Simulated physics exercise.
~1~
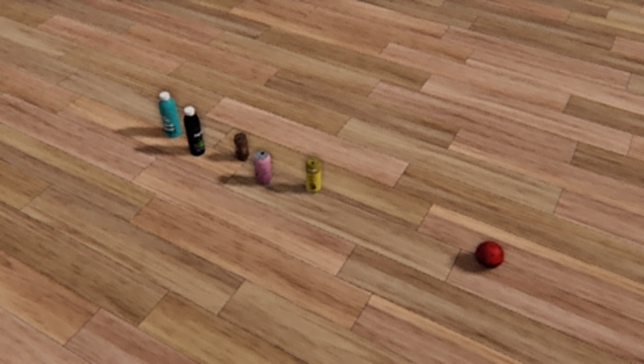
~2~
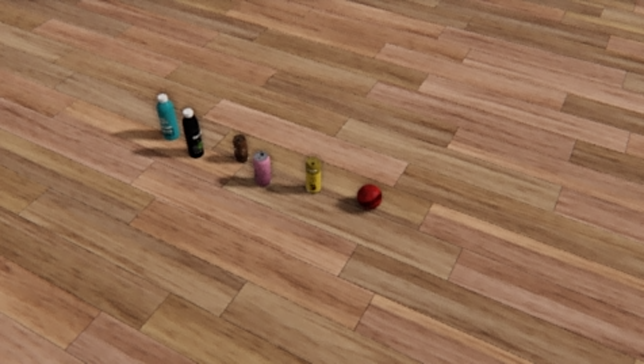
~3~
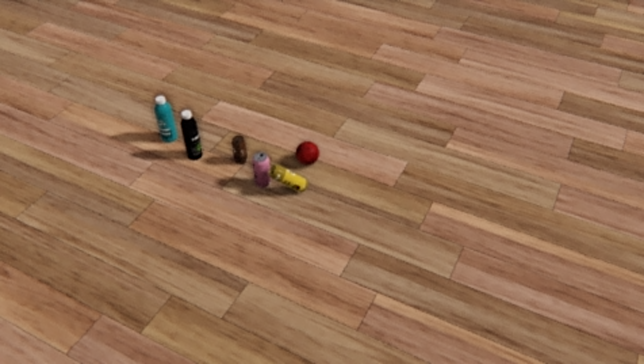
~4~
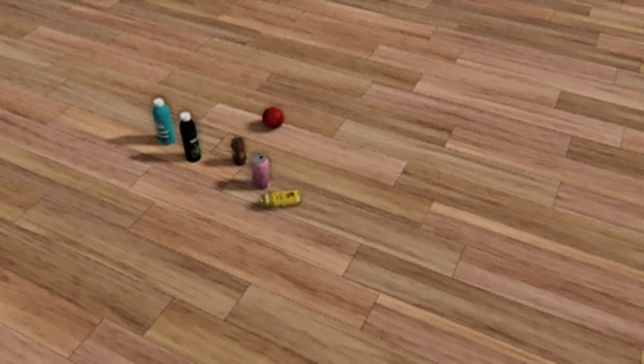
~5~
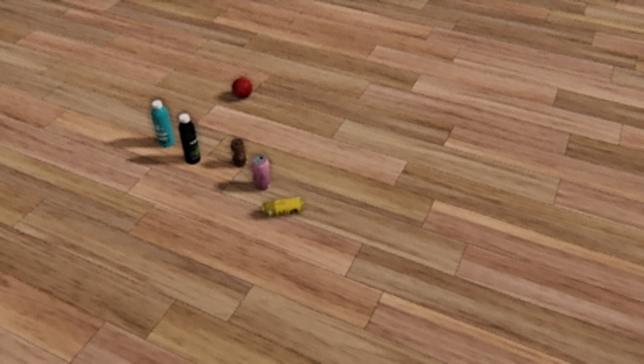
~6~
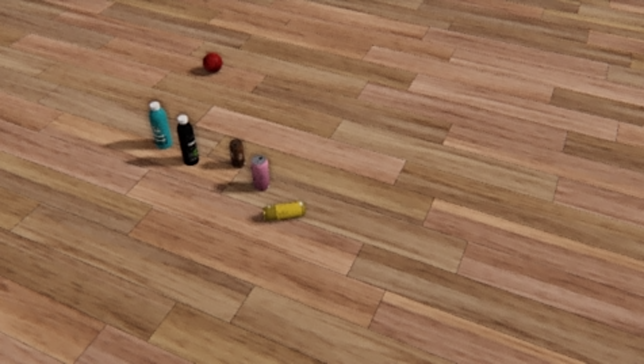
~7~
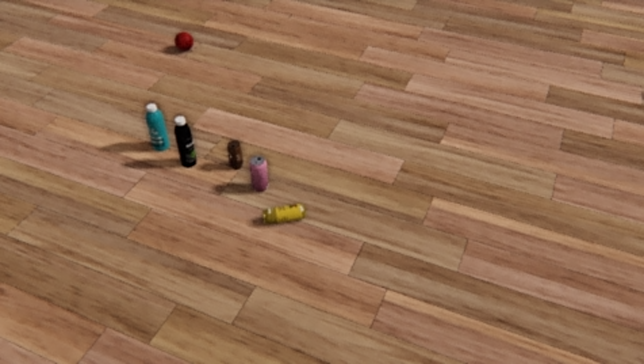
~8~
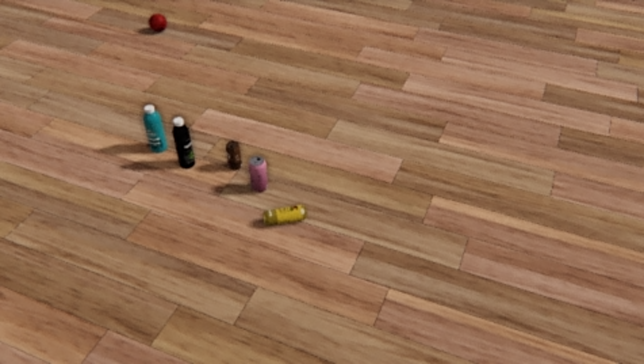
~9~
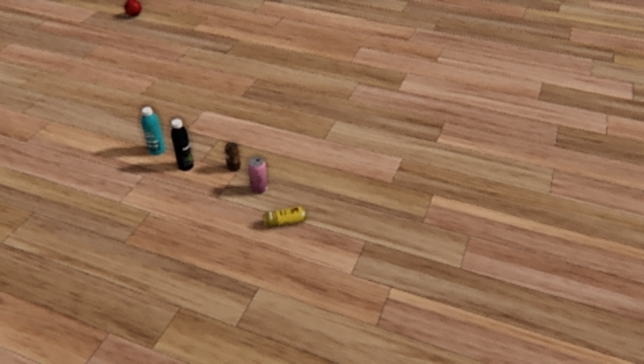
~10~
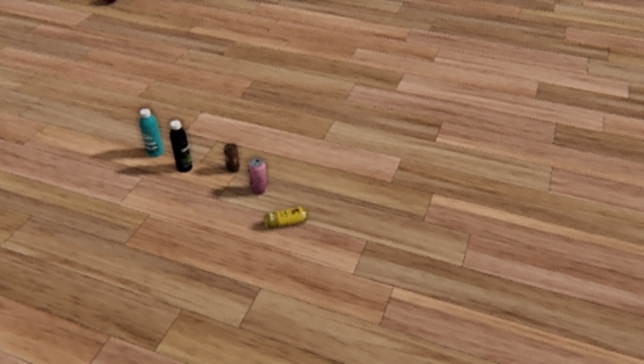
A red ball rolls in from the right across a wooden floor, heading left toward a loose row of a turquoise bottle, a black bottle, a small brown can, a pink can and a yellow can. It reaches the yellow can at the near end of the row and knocks it over. The ball veers up behind the others and keeps rolling toward the upper left, while the yellow can settles on its side in front of the pink can. Finally the ball leaves view at the top, with the other four still upright.
